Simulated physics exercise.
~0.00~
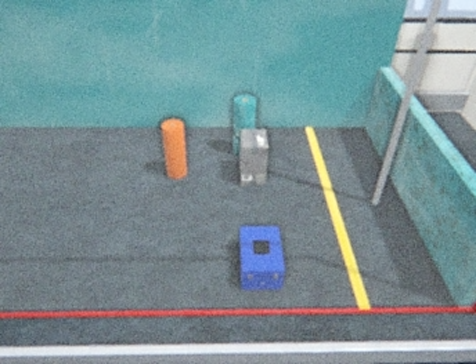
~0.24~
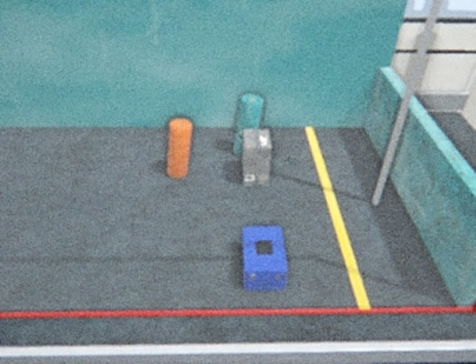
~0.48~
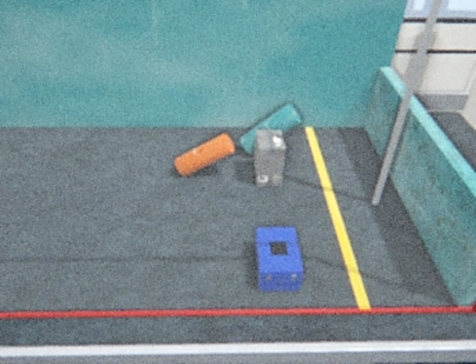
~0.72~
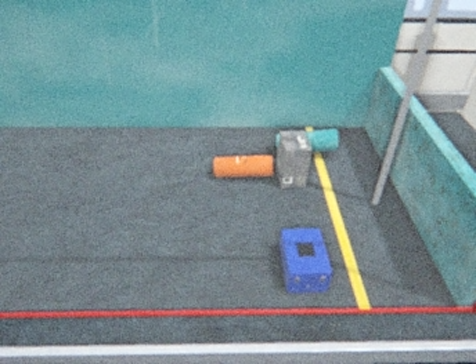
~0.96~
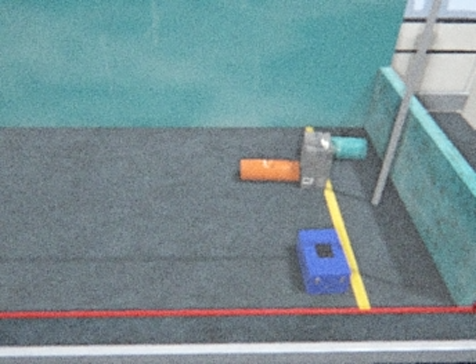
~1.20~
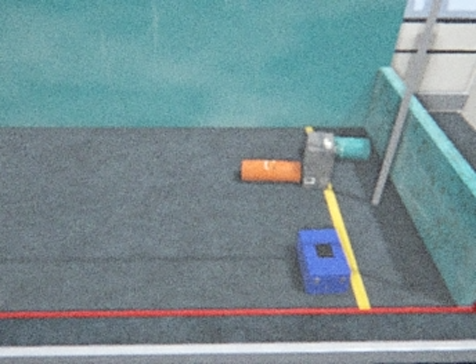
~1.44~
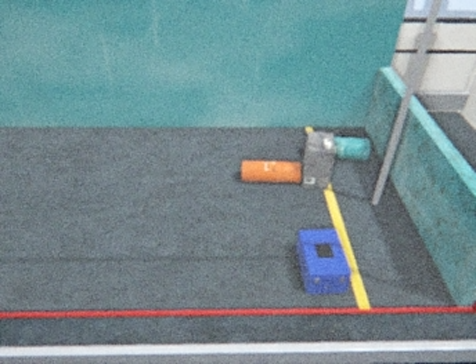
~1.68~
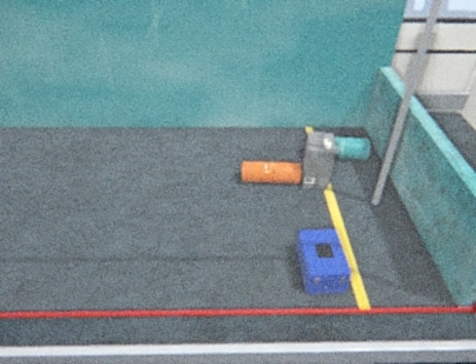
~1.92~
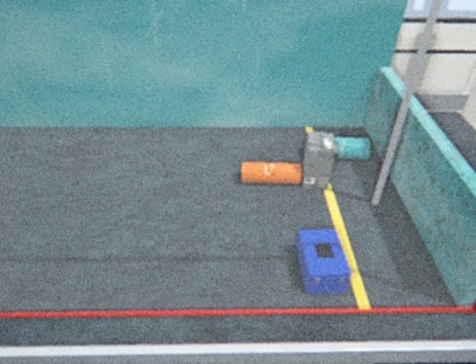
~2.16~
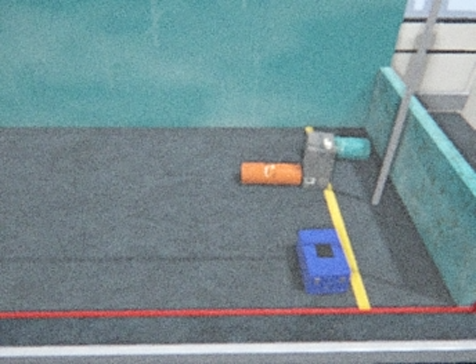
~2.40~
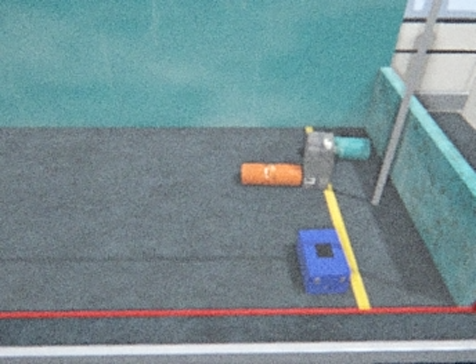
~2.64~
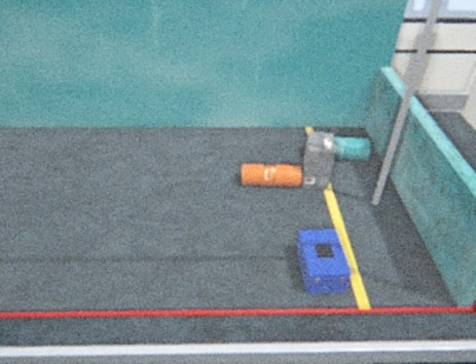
In a walled bay, two rolls toppling as all the goods slide right, the teal roll coming to rest beyond the yellow line.
